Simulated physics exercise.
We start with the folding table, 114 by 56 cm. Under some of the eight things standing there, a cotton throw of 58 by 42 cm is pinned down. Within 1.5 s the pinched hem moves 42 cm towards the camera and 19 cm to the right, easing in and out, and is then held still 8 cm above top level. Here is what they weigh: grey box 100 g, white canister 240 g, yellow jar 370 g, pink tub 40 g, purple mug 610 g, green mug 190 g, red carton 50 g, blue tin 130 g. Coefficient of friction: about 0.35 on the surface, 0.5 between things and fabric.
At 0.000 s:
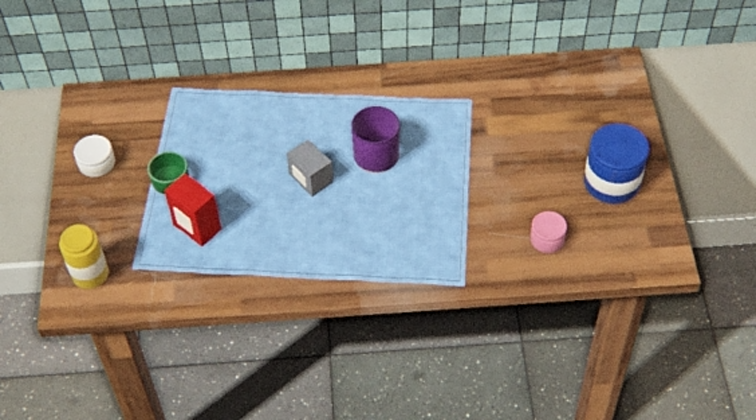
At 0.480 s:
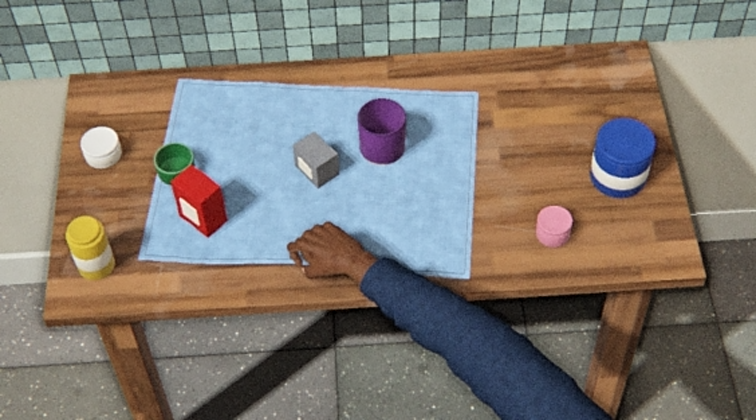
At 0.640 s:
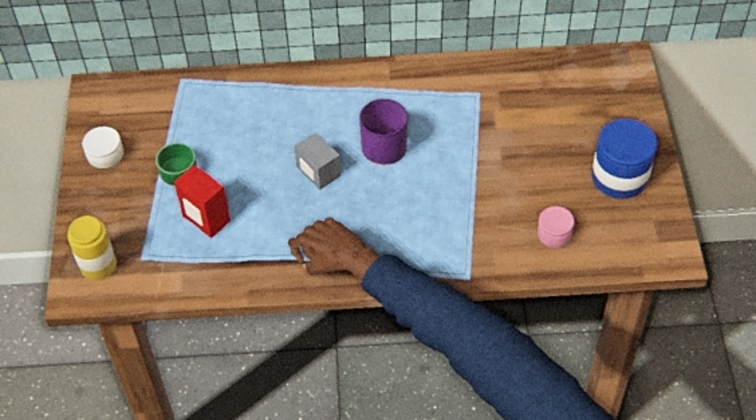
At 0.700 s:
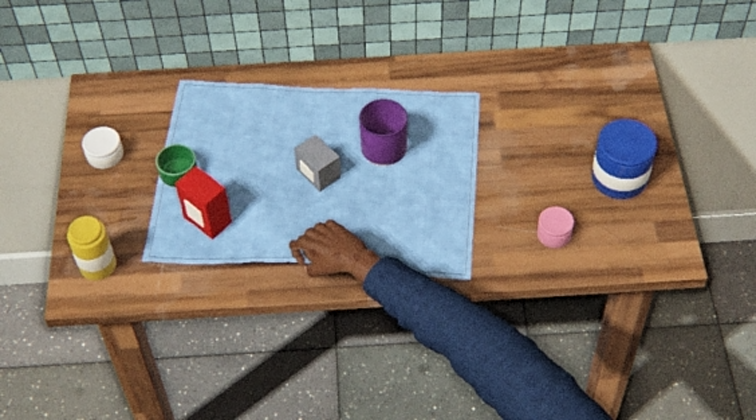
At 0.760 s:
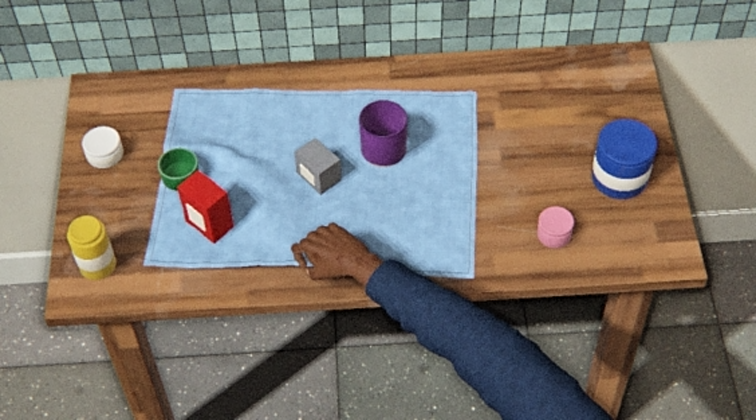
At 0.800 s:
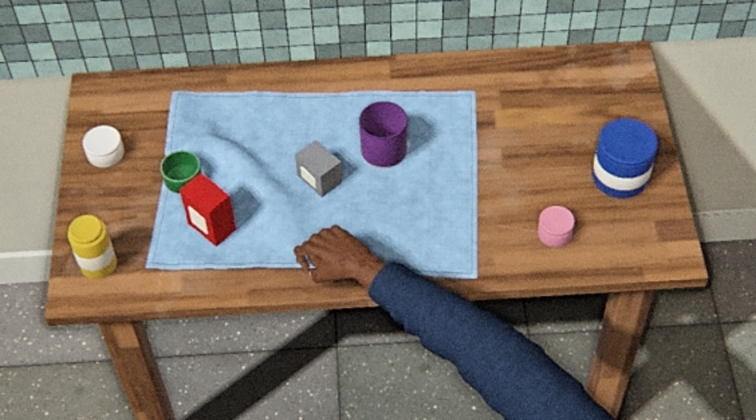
At a wooden table by a tiled wall, a hand came in and gripped the front edge of a blue cloth under several containers, then tugged it slightly, raising a wrinkle near the green mug.
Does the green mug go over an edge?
Looks like it departs the surface.
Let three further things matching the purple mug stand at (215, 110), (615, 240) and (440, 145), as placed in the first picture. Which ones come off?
By position: Off, on, off.
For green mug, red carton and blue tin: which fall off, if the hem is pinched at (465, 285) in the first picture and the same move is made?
Note - green mug: Off the top; red carton: Off the top; blue tin: Still on top.
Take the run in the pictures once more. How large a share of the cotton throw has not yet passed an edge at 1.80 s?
I'd say close to 15 per cent of it.
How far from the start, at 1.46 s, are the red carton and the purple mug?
I'd put the red carton at some 30 centimetres and the purple mug at some 25 centimetres.
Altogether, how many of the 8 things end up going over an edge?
All told, 4.
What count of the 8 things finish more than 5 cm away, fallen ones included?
The total comes out at 4.
After 1.1 s, 90 % of the cotton throw is still over the top; green mug 15 cm off its start, red carton 14 cm off its start, grey box 13 cm off its start.
After 1.5 s, 60 % of the cotton throw is still over the top; green mug 30 cm off its start, red carton 28 cm off its start, grey box 28 cm off its start.
After 1.8 s, 15 % of the cotton throw is still over the top; green mug over the edge, red carton over the edge, grey box on its side, 42 cm off its start at (374, 375).
After 2.1 s, 0 % of the cotton throw is still over the top; green mug over the edge, red carton over the edge, grey box over the edge.
After 3.7 s, 0 % of the cotton throw is still over the top; green mug over the edge, red carton over the edge, grey box over the edge, purple mug over the edge.
